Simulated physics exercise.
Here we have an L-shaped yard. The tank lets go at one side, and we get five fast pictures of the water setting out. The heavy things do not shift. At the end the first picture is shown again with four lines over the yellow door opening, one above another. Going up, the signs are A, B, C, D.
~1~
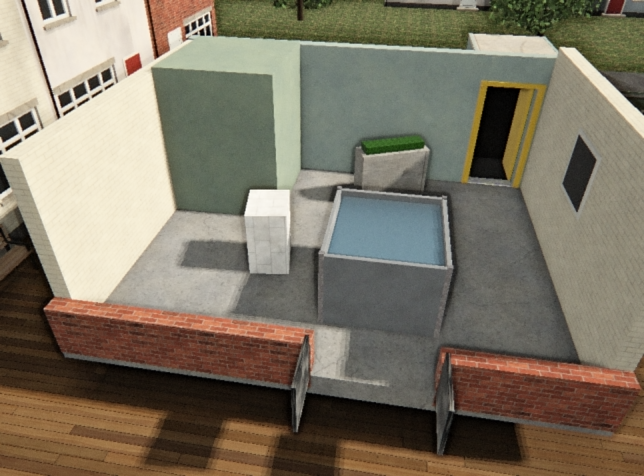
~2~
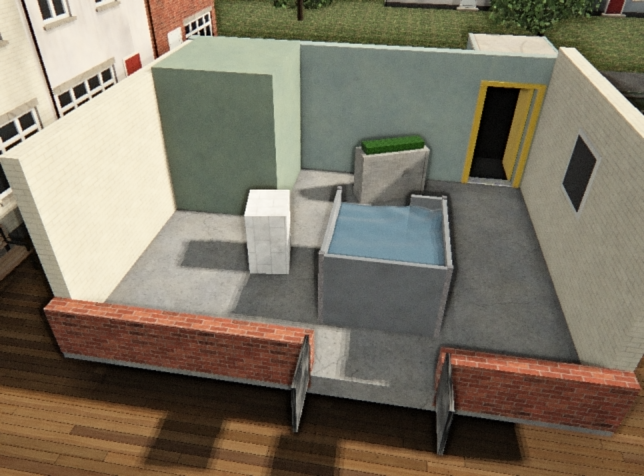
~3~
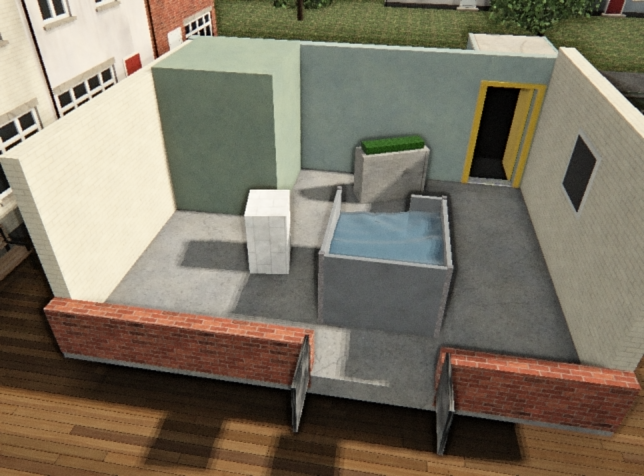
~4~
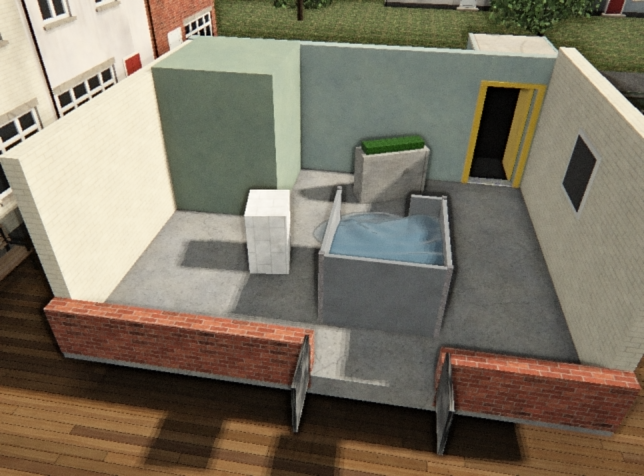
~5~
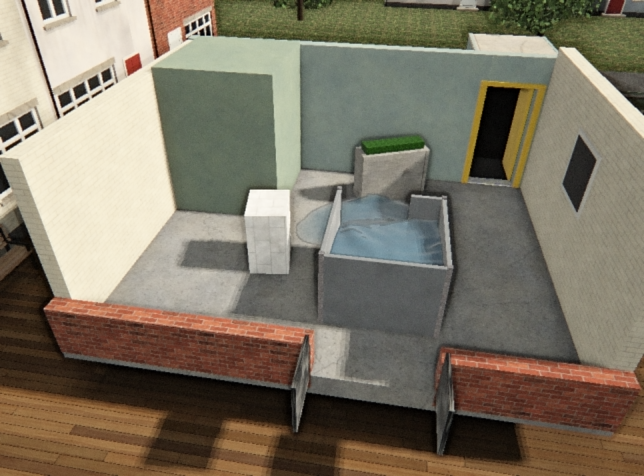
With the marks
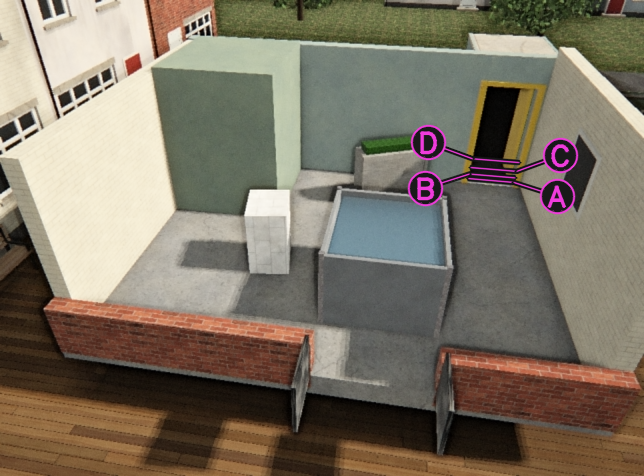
In this clip, a square grey tank of water stands in a walled yard with a yellow doorway; the far side of the tank opens, the water inside drops and ripples, and a shallow sheet emerges across the ground behind-left.
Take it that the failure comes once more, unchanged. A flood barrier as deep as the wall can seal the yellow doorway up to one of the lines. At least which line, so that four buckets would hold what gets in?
Choose C.
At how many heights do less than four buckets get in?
Two.
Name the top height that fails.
That would be B.
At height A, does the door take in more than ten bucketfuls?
Yes.
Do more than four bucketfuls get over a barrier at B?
Yes, that goes wrong.
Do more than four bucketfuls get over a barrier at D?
No.
On the marked copy, A at (491, 180); B at (492, 175); C at (493, 169); D at (495, 160); from the bottom up A, B, C, D.
Choosing A, dozens of bucketfuls pour in.
Choosing B, about 11 bucketfuls get in.
Choosing C, a splash gets over, under a bucket.
Choosing D, nothing gets over.
